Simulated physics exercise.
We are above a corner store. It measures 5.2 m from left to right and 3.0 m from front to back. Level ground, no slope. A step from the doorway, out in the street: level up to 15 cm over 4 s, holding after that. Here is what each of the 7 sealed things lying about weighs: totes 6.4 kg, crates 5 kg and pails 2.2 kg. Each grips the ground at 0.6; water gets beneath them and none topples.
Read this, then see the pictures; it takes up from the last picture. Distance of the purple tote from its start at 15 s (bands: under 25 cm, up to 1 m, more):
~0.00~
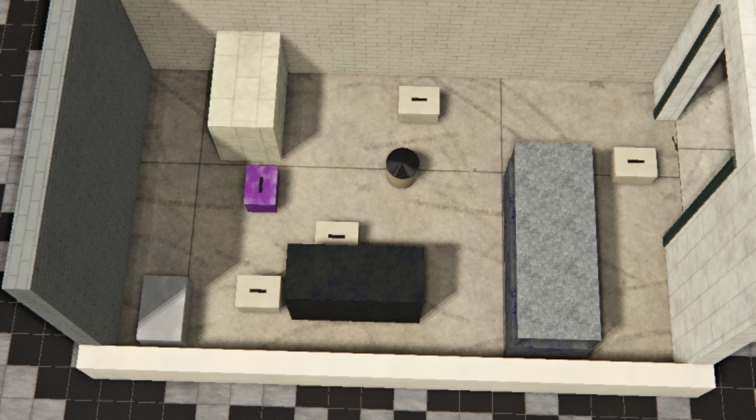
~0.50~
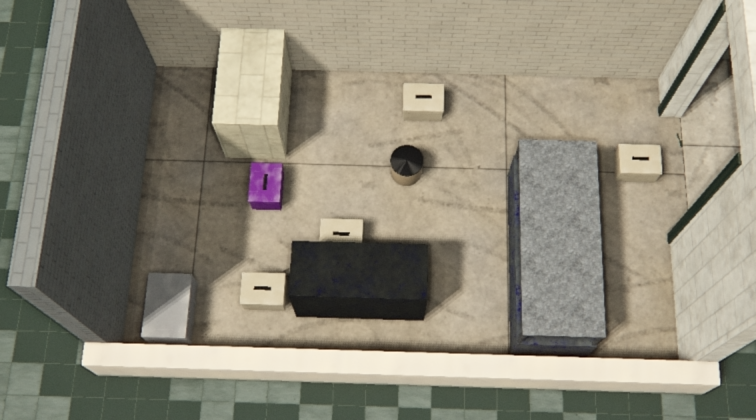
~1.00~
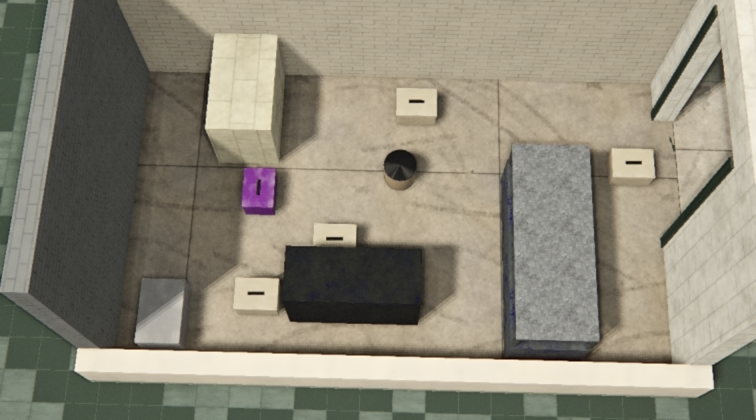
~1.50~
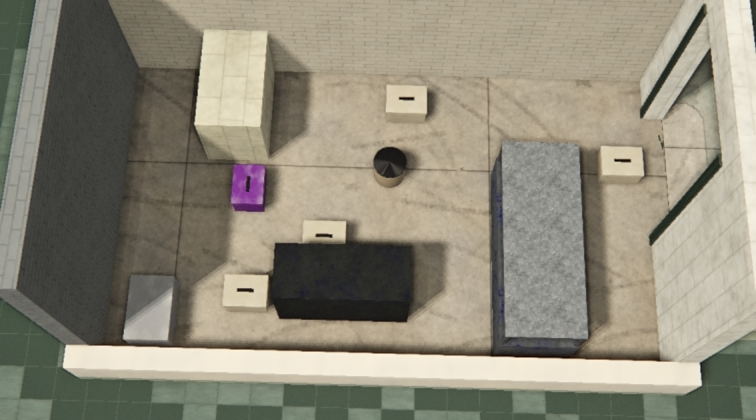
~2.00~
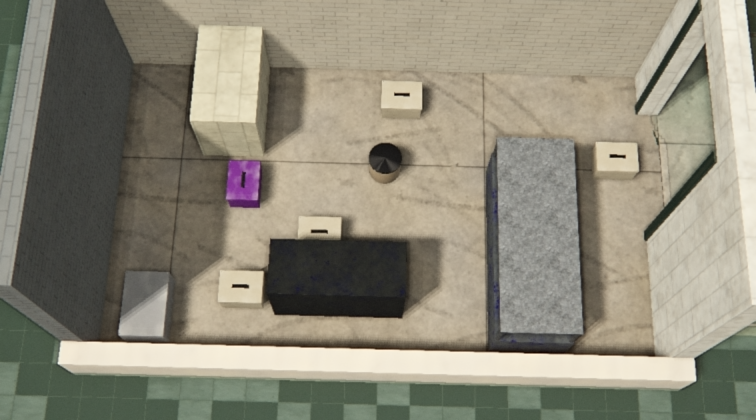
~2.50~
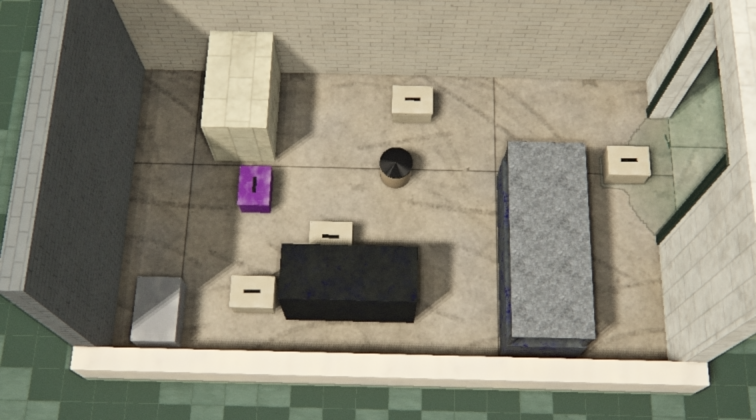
Up to 1 m.
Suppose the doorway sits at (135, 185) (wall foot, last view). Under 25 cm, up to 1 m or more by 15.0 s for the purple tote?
Note: Purple tote displaced a long way.
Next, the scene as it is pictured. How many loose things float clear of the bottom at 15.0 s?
At that moment it comes to 6.
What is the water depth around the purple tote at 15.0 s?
Depth: About 5 cm.
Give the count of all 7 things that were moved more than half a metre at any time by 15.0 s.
Tally: 7.
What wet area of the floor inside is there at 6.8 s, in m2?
Some 7.0 m2 of it.
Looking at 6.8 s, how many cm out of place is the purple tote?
Close to 0 cm.
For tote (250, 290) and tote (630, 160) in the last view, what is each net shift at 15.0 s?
The first is 60 cm from its start, the second 150 cm.
After 3.5 s the purple tote is near (255, 185), 0.0 m from its start, aground; 0 afloat.
After 6.8 s the purple tote is near (255, 185), 0.0 m from its start, aground; 0 afloat.
After 11.0 s the purple tote is near (223, 189), 0.3 m from its start, aground; 4 afloat.
After 15.0 s the purple tote is near (196, 185), 0.6 m from its start, afloat; 6 afloat.
